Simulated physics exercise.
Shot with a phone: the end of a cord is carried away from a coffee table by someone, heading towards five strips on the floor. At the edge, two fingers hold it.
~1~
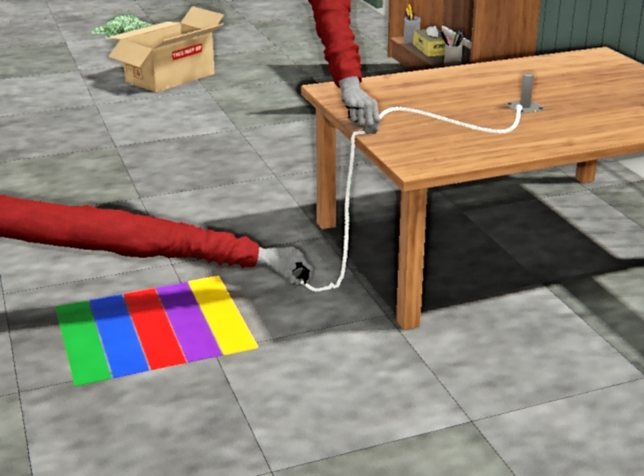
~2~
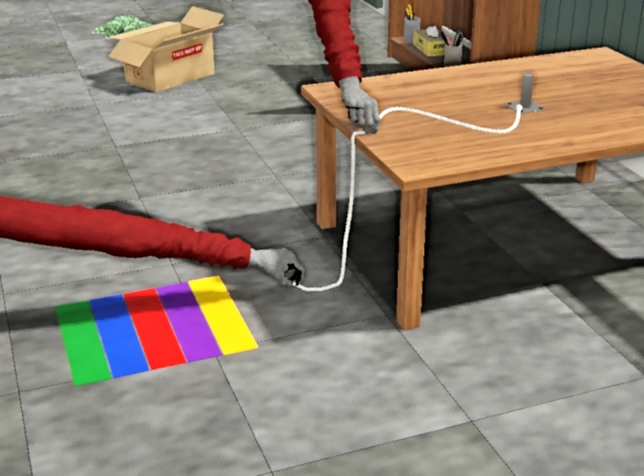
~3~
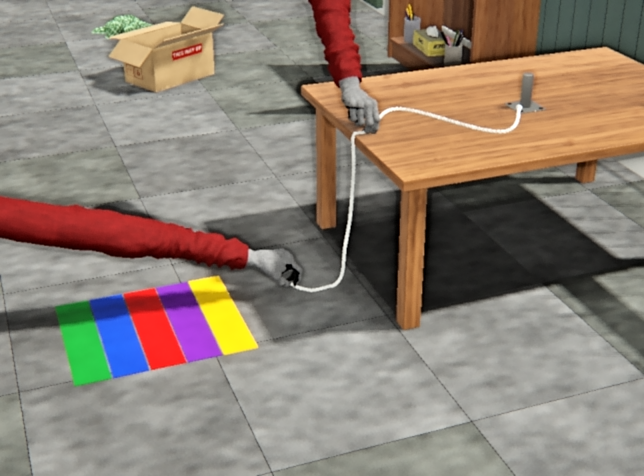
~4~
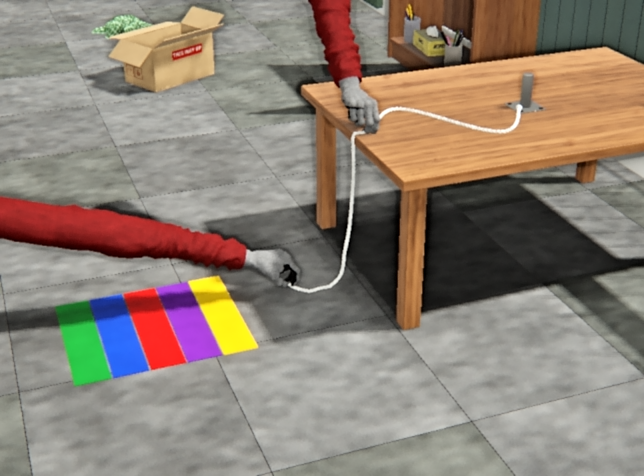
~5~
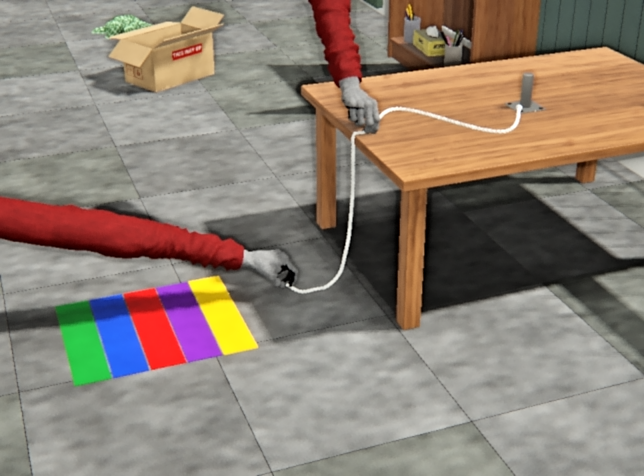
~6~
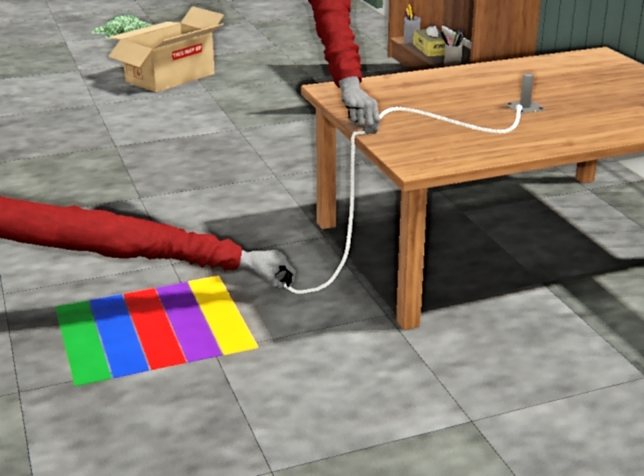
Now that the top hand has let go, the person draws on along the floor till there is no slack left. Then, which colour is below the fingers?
The green one is below them.
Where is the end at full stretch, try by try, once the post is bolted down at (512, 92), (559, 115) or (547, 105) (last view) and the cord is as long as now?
Around (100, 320), (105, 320) and (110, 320).
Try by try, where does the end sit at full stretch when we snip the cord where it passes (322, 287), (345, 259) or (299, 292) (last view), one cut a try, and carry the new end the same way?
The pixels are (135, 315) for the first, (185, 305) for the second and (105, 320) for the third.
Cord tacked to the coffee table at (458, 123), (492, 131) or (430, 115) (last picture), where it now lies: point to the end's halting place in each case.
In order: (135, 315), then (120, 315), then (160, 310).
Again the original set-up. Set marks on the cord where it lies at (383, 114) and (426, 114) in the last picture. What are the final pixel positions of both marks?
First point (330, 155), second point (377, 131).
Early on, end near (152, 311); over red.
Midway, end near (107, 319); over blue.
At the end of the slack, end near (81, 324); over green. Over green.
